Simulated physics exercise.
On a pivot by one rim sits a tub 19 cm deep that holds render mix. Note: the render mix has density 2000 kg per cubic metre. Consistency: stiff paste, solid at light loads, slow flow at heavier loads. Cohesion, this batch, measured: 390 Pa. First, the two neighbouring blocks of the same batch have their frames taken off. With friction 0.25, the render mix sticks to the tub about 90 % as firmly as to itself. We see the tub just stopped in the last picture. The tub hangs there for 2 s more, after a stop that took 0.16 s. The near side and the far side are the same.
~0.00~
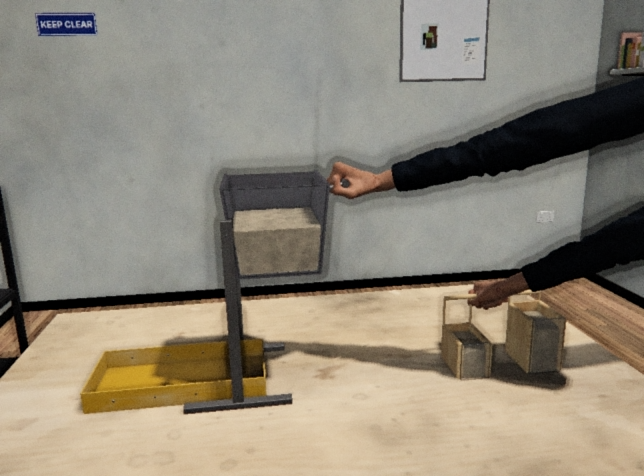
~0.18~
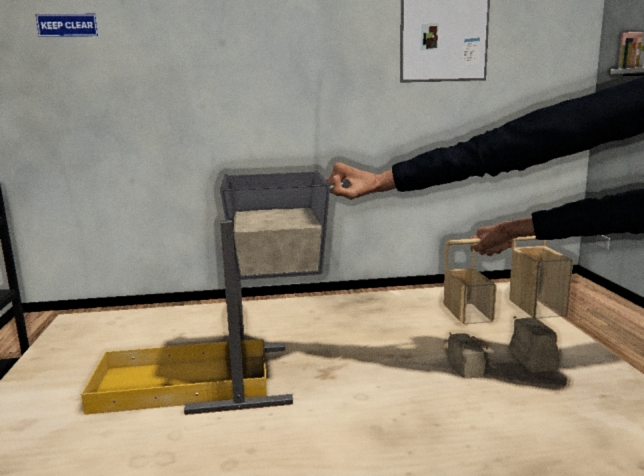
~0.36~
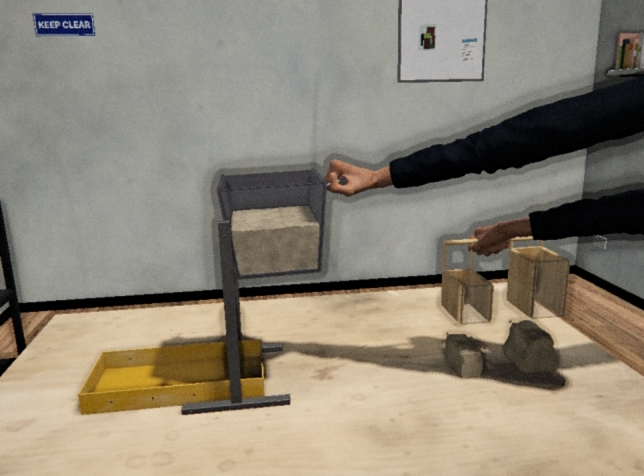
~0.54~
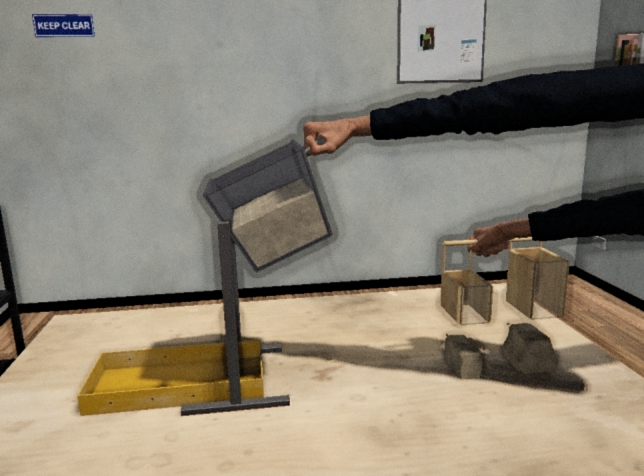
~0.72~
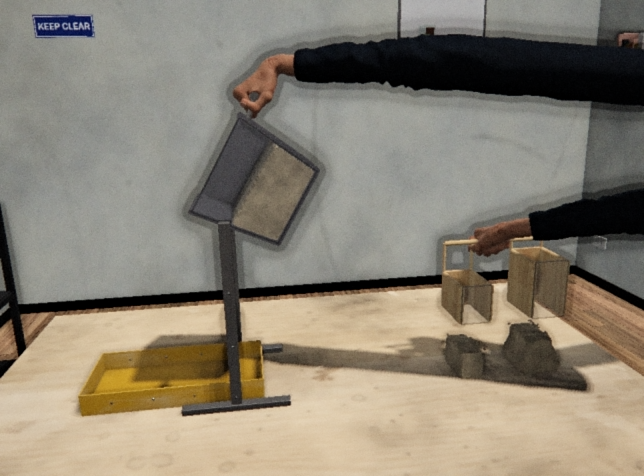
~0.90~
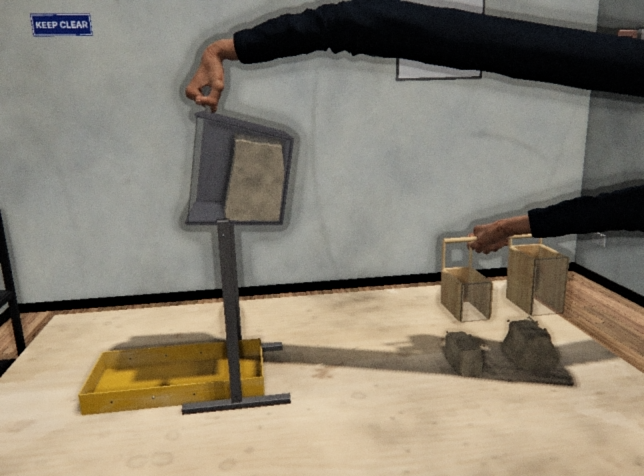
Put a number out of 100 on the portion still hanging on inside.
Roughly 100 percent of it hangs on.
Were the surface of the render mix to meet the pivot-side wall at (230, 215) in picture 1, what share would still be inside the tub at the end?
Result: Approx. 75 % remaining in tub.
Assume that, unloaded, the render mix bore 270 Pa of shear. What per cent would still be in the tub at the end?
Around 90 per cent.
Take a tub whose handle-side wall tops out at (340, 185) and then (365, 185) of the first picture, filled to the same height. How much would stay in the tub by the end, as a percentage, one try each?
I'd say near 90 percent the first time and near 65 percent the second.
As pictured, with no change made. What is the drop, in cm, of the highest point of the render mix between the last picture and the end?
Roughly 5 cm.
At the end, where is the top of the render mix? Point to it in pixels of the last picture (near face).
Around (248, 165).
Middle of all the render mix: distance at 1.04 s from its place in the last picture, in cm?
3 cm.
By 1.04 s, the tub is at 80 degrees and holds 100 %.
By 1.21 s, the tub is at 80 degrees and holds 100 %.
By 1.38 s, the tub is at 80 degrees and holds 100 %.
By 1.55 s, the tub is at 80 degrees and holds 100 %.
By 2.90 s, at the end, the tub is at 80 degrees and holds 100 %.
